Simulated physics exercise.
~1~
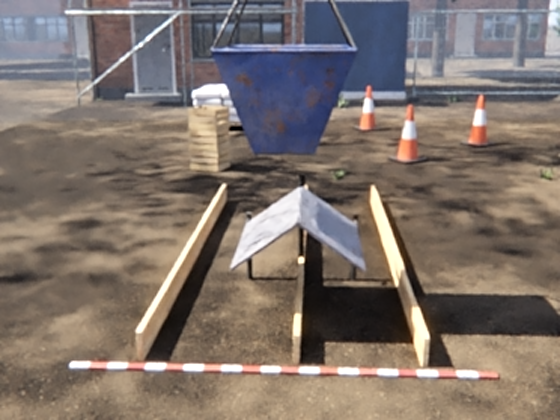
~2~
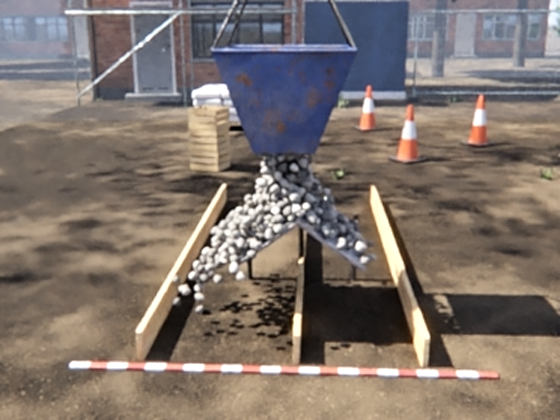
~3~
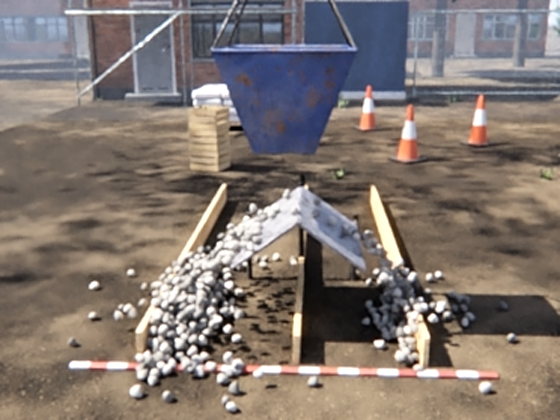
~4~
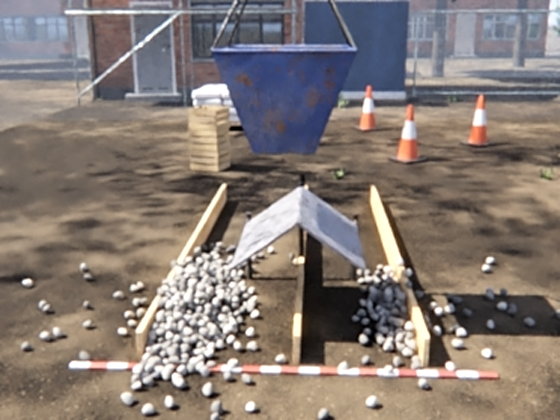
On a bare dirt yard in front of a brick building, a rusty blue skip hangs still above a peaked metal ramp, with wooden planks marking off two bays and a red and white striped staff lying in front. Round grey stones pour from the bottom of the skip onto the peak and spill down both slopes, more of them to the left. They tumble into the bays, and some roll past the planks and over the staff. At the end the ramp is clear, with a large heap in the left bay, a smaller one in the right, and strays scattered around.
